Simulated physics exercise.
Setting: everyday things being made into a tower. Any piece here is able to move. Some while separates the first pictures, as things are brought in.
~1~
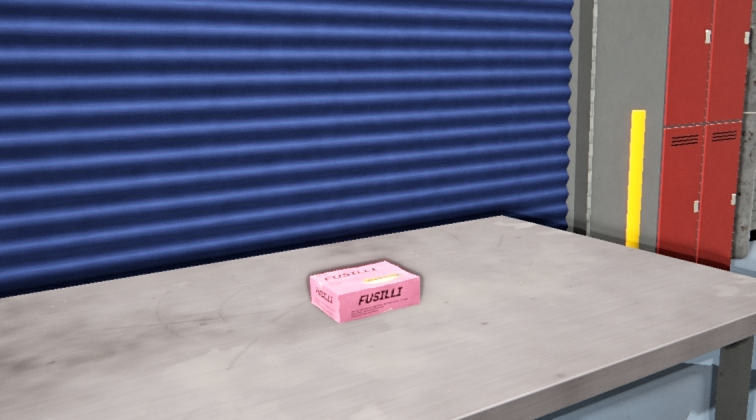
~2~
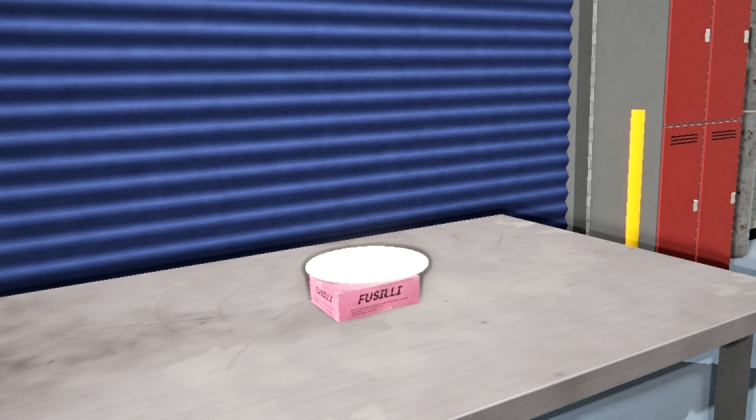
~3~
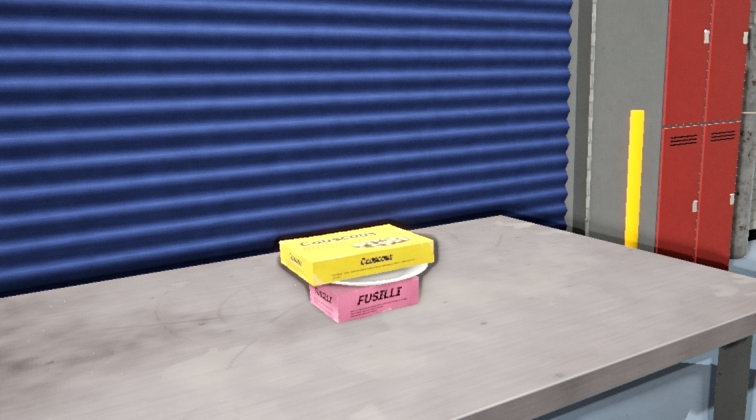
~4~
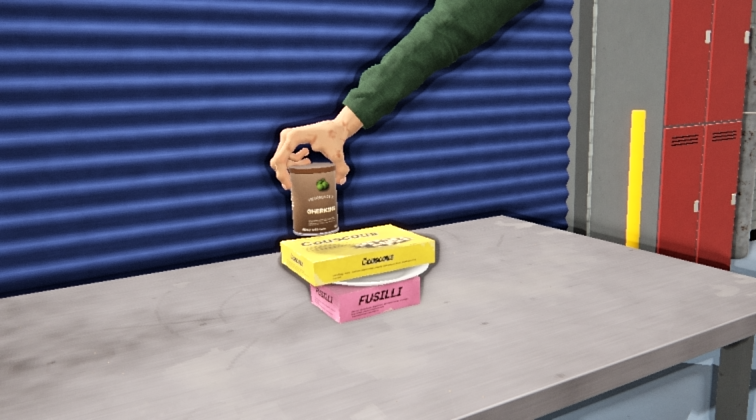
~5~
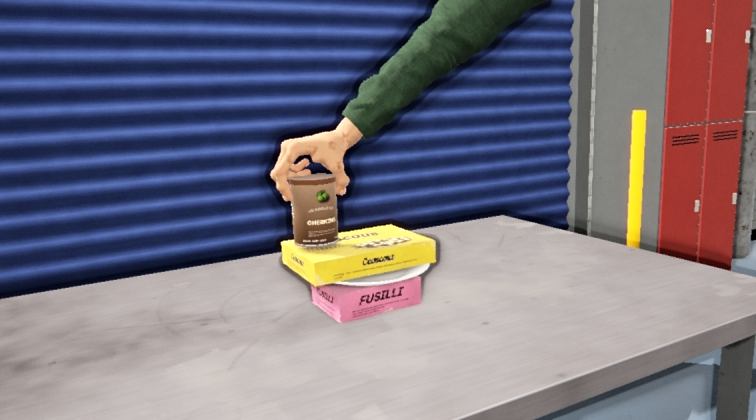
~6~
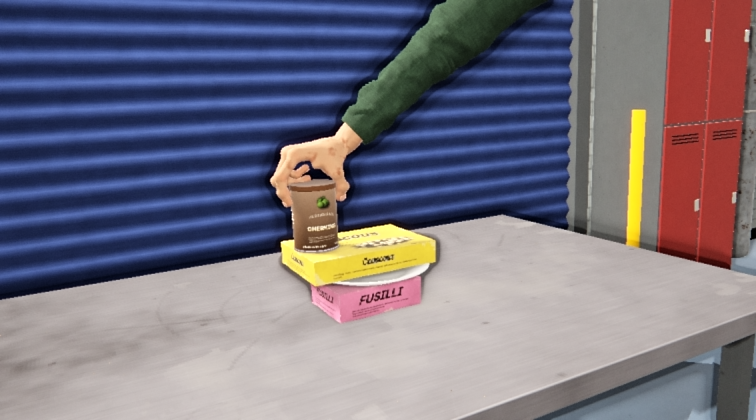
A hand in a green sleeve lowering a brown tin onto a yellow couscous box, stacked above a white plate and pink fusilli packet.
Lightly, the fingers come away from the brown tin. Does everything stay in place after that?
Yes, honestly, the pile stays standing just fine.
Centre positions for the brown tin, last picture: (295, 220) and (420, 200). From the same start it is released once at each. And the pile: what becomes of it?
Case A: It does not fall; case B: It comes down.
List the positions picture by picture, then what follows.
In the first picture, the last thing is not in view yet; pink packet (364, 290).
In the second picture, the last thing is not in view yet.
In the third picture, the last thing is not in view yet.
The fourth picture shows coming down; brown tin (314, 199); pink packet (364, 290).
The fifth picture shows coming down; brown tin (315, 210); yellow packet (358, 252).
The sixth picture shows set down, still held; brown tin (315, 216).
Then, 0.50 s on from there, no change.
Then, 1.30 s on from there, brown tin resting near (314, 216).
In the end, all 4 unmoved. At the end, from the last picture's camera, brown tin near (313, 216). The pile keeps its balance.
